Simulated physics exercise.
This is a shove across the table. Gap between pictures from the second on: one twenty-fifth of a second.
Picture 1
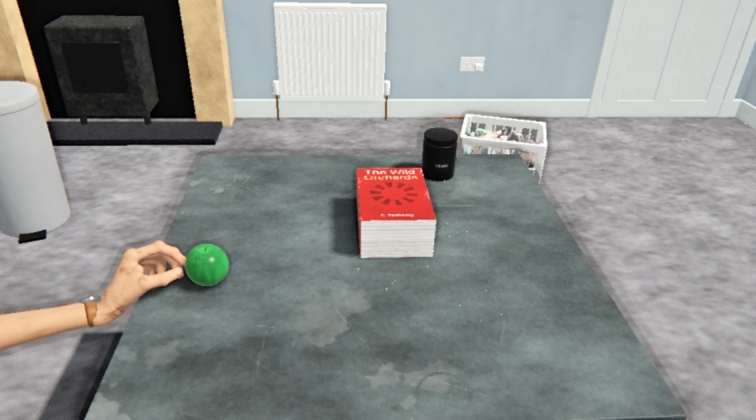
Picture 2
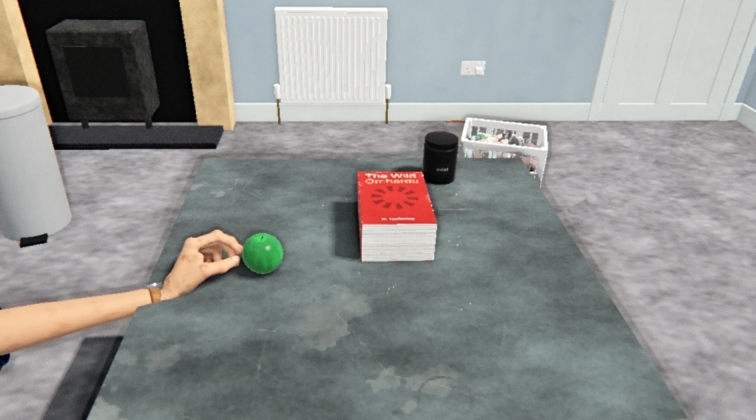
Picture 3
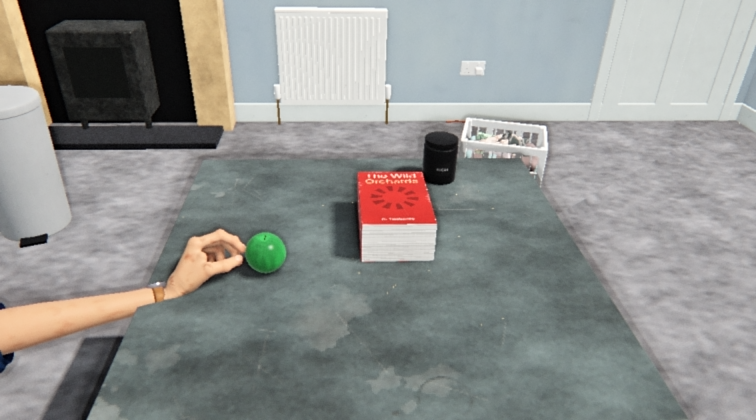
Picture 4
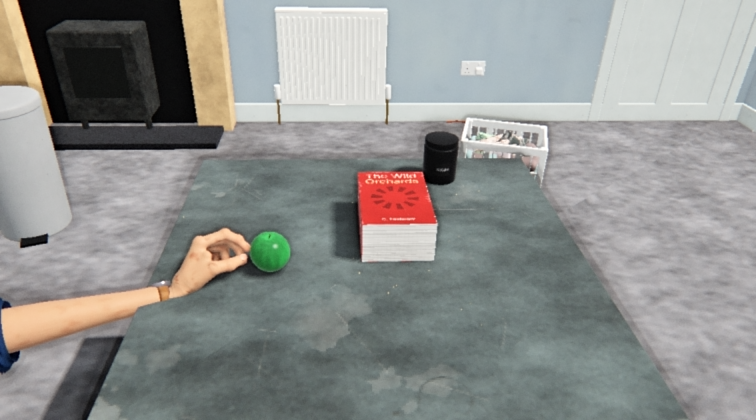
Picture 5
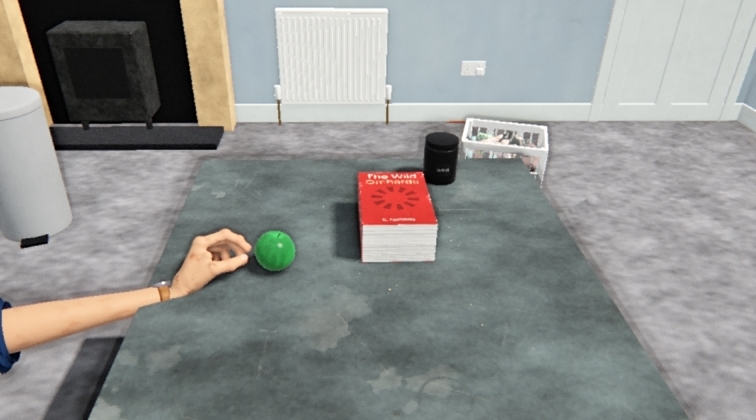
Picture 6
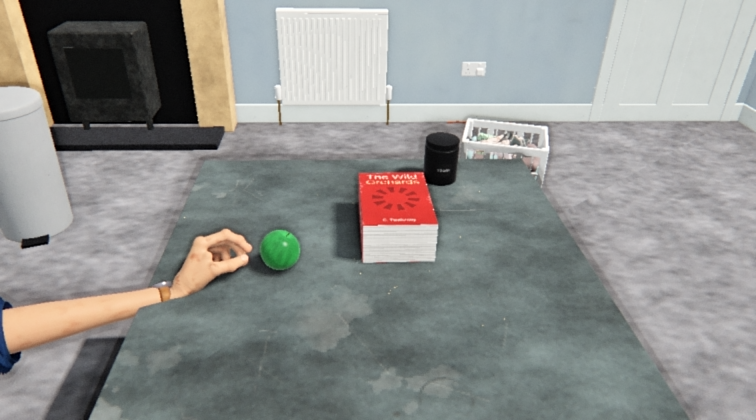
A green apple sits at the fingertips of a hand on the left side of a dark table, and the hand pushes it rightward toward a thick red book. The hand then stays still while the apple separates from the fingers and moves slightly farther right, leaving a small gap.
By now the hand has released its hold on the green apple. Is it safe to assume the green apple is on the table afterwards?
I expect it will be on the table still.
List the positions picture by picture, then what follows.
In the first picture, under the hand; green apple (207, 265).
In the second picture, under the hand; green apple (263, 253).
In the third picture, under the hand; green apple (266, 253).
In the fourth picture, green apple (270, 252).
In the fifth picture, green apple (275, 251).
In the sixth picture, green apple (280, 250) moved a little.
Then, 0.20 s later than the last frame, green apple moved about its own width near (301, 244).
Then, 0.40 s later than the last frame, green apple moved about its own width near (319, 239).
Then, 0.70 s later than the last frame, green apple moved well along near (342, 233).
When it is over, moved from the start, green apple. End places, in pixels of the last picture, green apple near (339, 229).
